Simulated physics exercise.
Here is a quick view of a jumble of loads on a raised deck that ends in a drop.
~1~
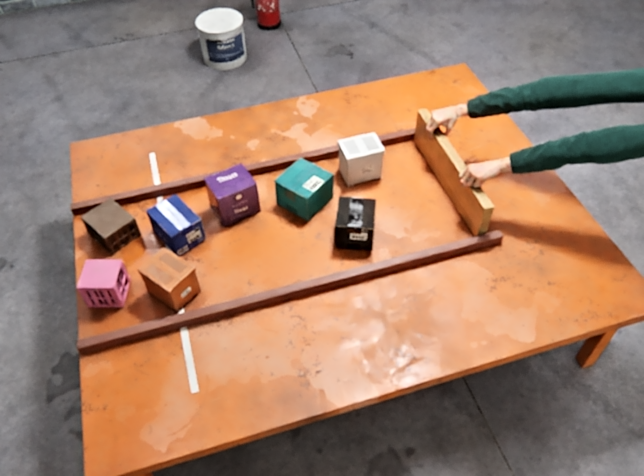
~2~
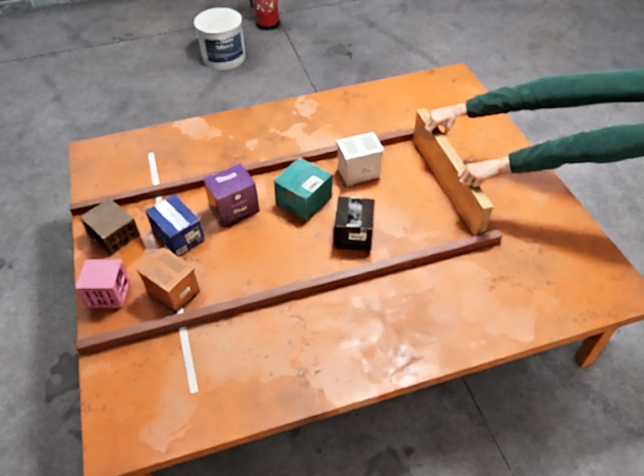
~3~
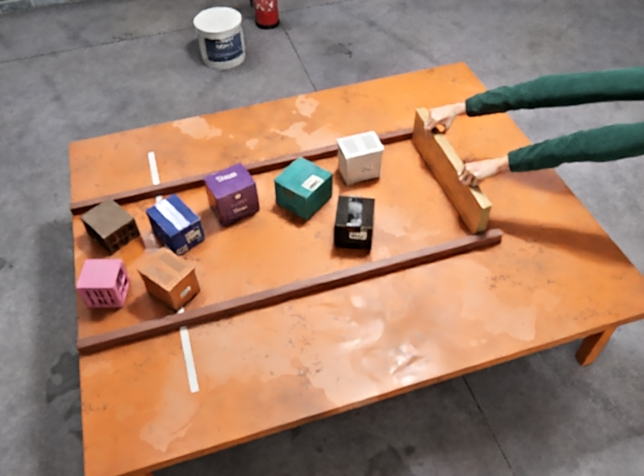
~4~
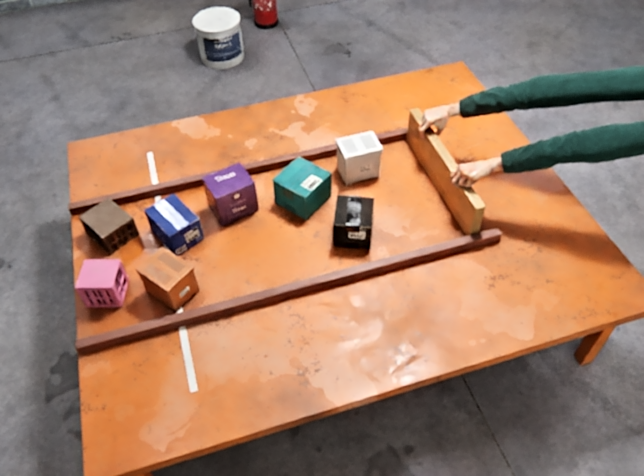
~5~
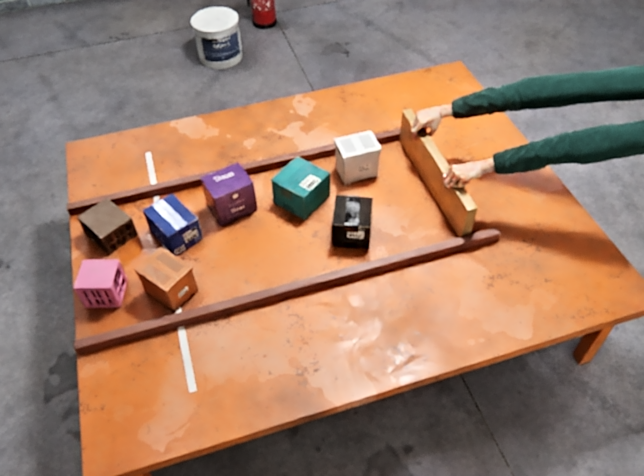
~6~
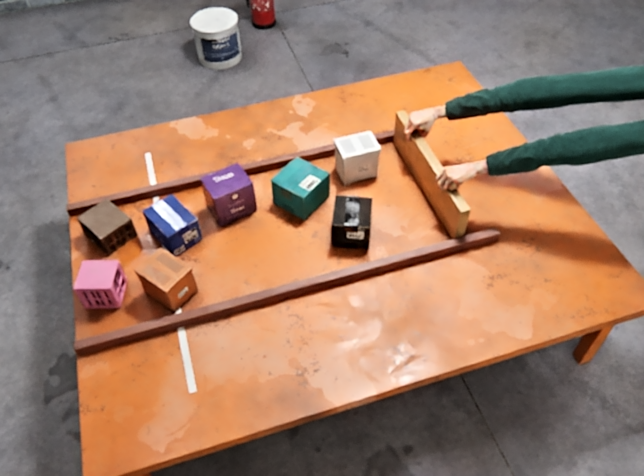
Two green-sleeved arms reach in from the right over a wide orange table on a grey concrete floor, seen from above at an angle, with a white bucket behind. Between two dark red rails sit brown, pink, blue, orange-brown and purple boxes at left and teal, white and black ones nearer the middle. The hands slide a wooden plank slightly leftward between the rails, while the boxes stay put.
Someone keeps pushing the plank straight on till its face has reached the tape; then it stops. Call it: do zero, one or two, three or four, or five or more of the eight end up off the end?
One or two end up off it.
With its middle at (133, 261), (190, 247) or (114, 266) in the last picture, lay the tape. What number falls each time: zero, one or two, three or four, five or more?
Result per tape, in order - either three or four / not one / 5 or more.
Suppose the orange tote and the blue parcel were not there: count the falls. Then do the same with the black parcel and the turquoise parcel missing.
Going first to second: 1 and 1.
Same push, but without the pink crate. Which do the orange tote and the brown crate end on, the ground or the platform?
The orange tote keeps its place, and the brown crate is gone.
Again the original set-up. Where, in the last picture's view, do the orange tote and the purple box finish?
The orange tote ends up near (109, 299), and the purple box near (97, 236).
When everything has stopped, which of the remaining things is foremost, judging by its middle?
Nearest at the end: The blue parcel.
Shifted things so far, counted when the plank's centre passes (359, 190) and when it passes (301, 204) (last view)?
At the one place 3, at the other 4.
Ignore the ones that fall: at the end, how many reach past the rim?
You'd get 1.
Soon after, none off yet; pink crate at rest near (102, 284); brown crate at rest near (108, 227); orange tote at rest near (167, 281).
Then, none off yet; pink crate at rest near (102, 284); brown crate moving near (104, 228); orange tote at rest near (167, 281).
At rest, the number that fall off is one or two; fallen, brown crate and pink crate.
